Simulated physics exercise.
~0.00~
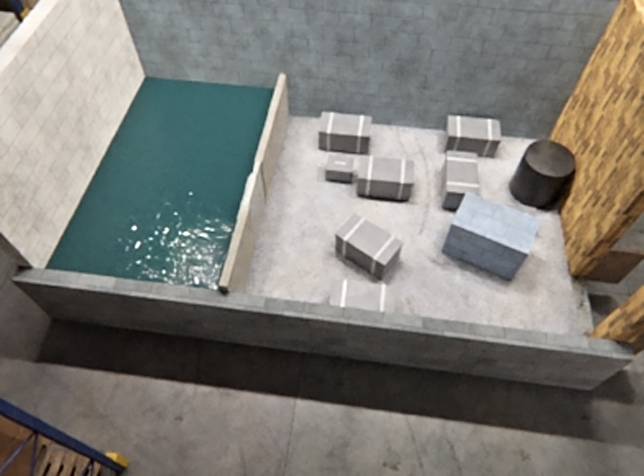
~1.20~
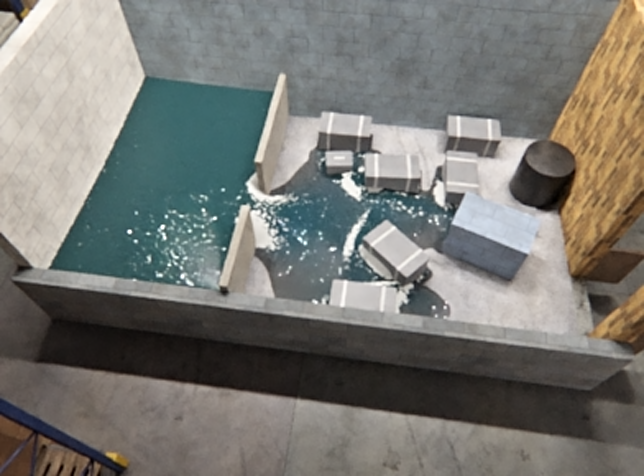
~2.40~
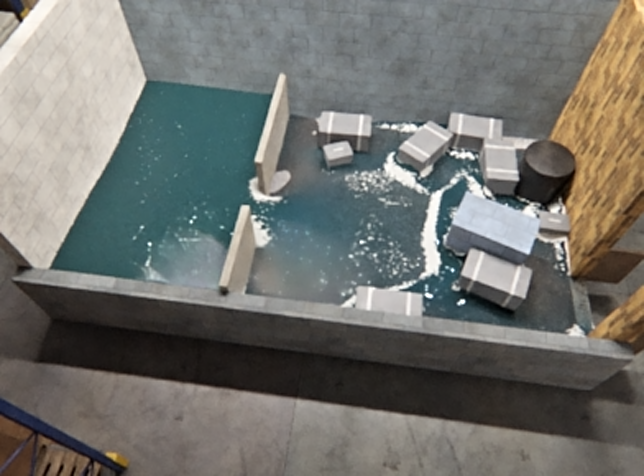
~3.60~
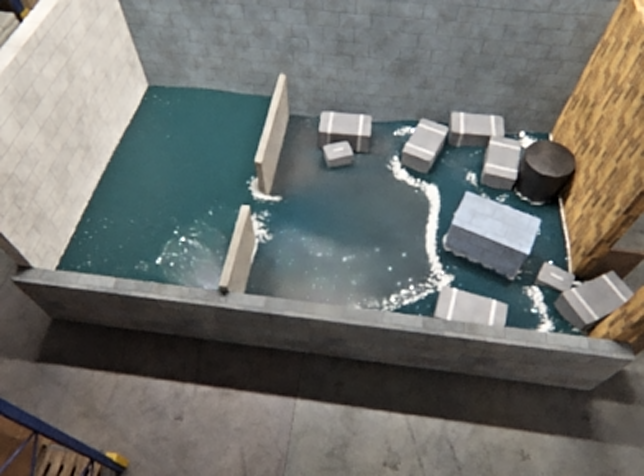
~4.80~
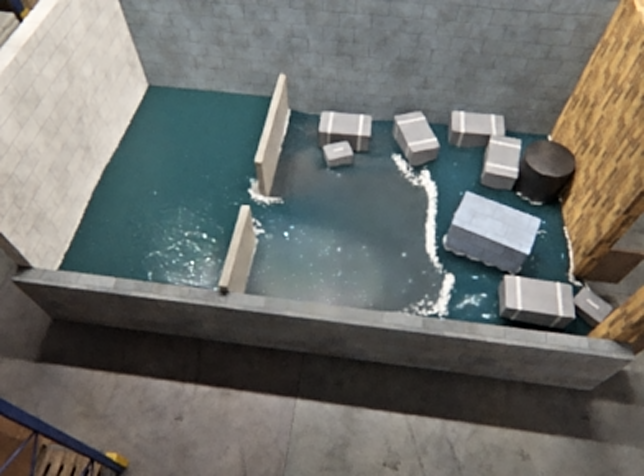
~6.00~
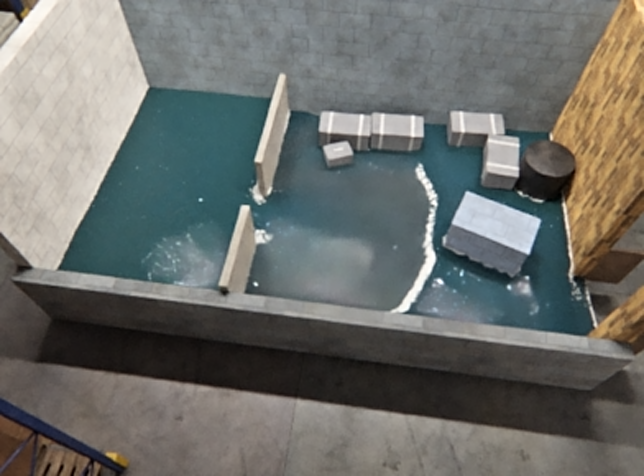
In a walled basement, a teal pool fills the left room while grey, banded boxes sit around a bluish block and a dark barrel on the dry right side. The middle of the dividing wall opens, and foaming water fans across the pale floor. It swings boxes around and pushes several rightward, one settling against the barrel. Two larger boxes and a smaller one drift toward the lower right opening and pass out of sight, while another turns back left along the rear wall. Finally, water covers both rooms, a curved foam line remains, and the block and barrel stand where they began.
